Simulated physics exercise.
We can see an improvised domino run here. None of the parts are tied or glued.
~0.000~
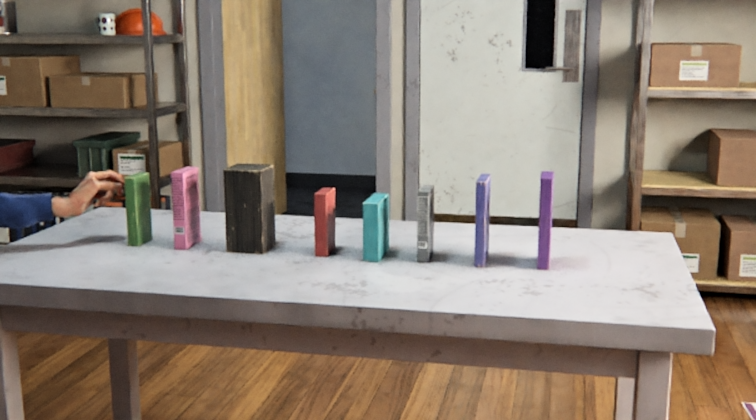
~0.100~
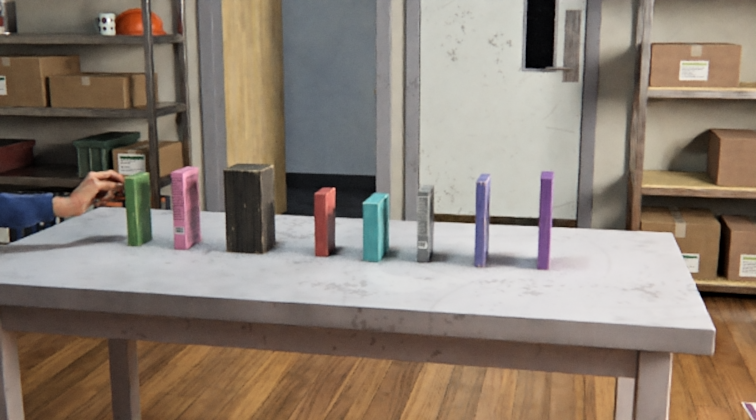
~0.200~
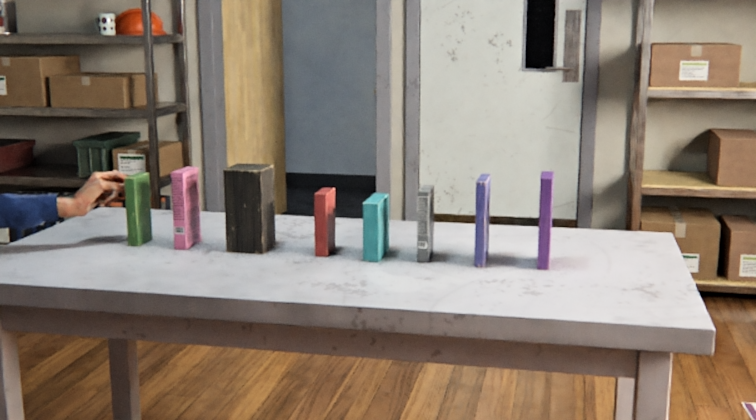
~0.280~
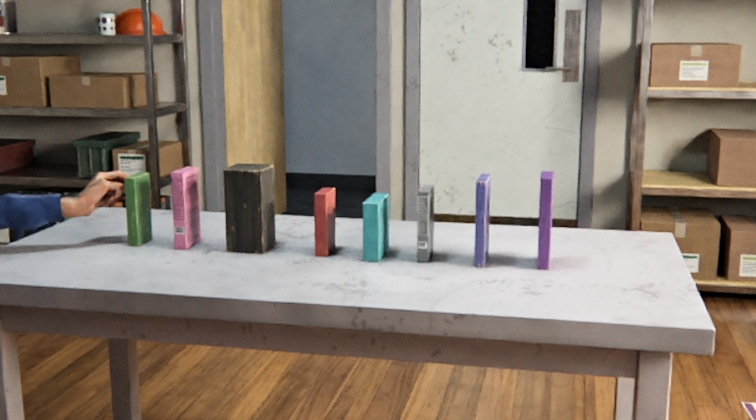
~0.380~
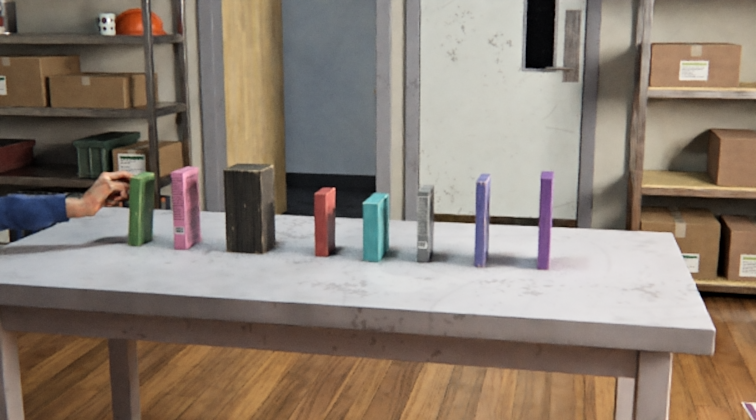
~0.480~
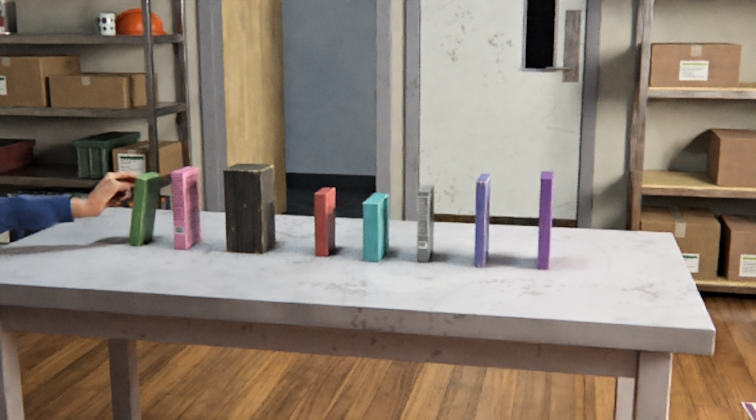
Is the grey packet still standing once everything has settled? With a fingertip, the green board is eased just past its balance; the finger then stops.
My guess is it stays up.
By 0.78 s, green board 42° over; pink packet tilted by 9°.
By 0.98 s, green board 61° over; pink packet tilted by 35°.
By 2.28 s, green board 66° over; pink packet tilted by 32°.
When it is over (3.4 s), moved from the start, pink packet; the other 5 as before. End places, in pixels of the last picture, grey packet near (426, 223).
